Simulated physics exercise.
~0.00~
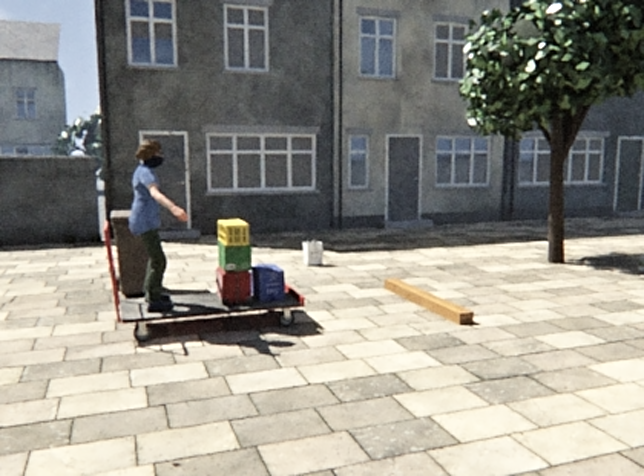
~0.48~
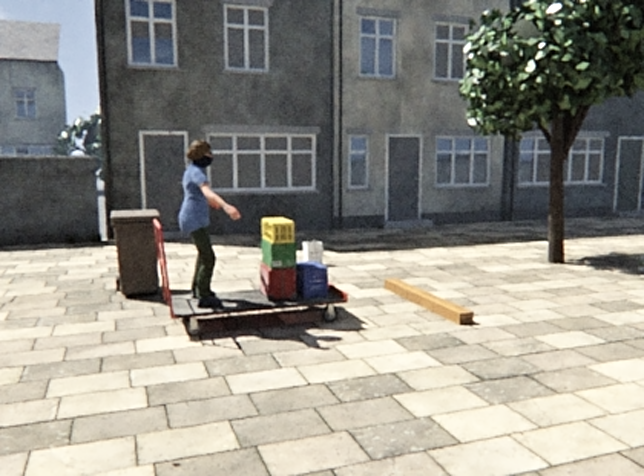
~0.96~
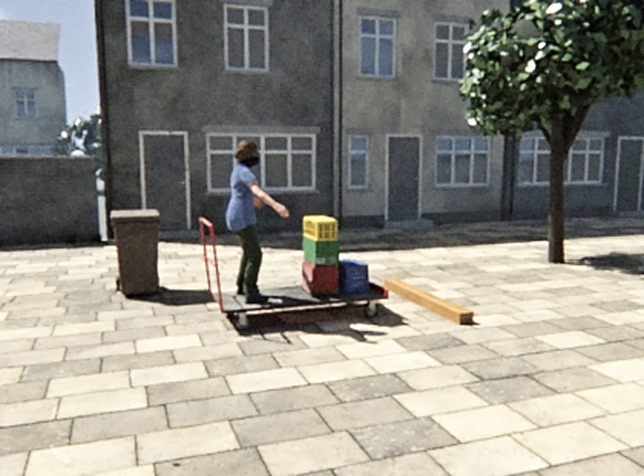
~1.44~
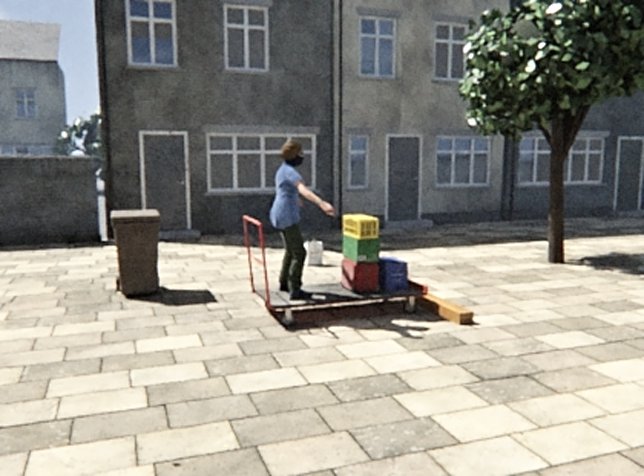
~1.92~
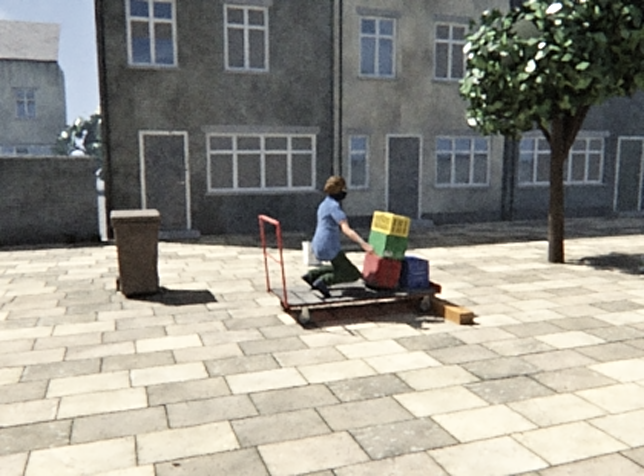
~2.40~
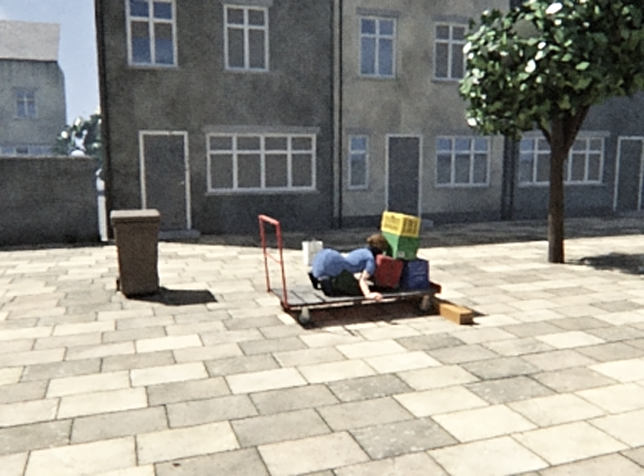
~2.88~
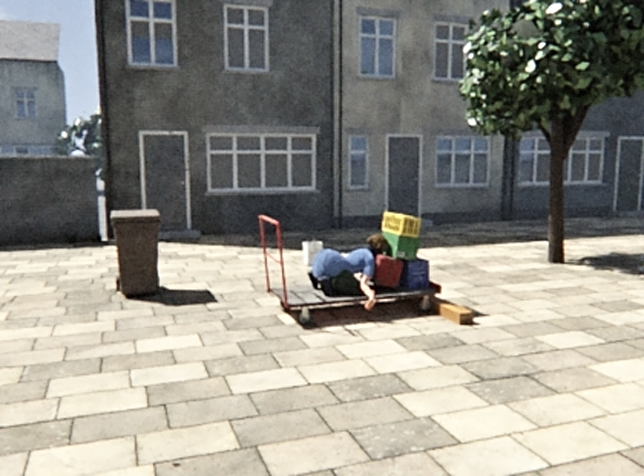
On a paved square in front of grey houses, a flatbed trolley carrying a standing rider and stacked boxes rolled right until it stopped at a wooden beam; the rider crumpled forward against the tilted boxes, and everything stayed aboard.
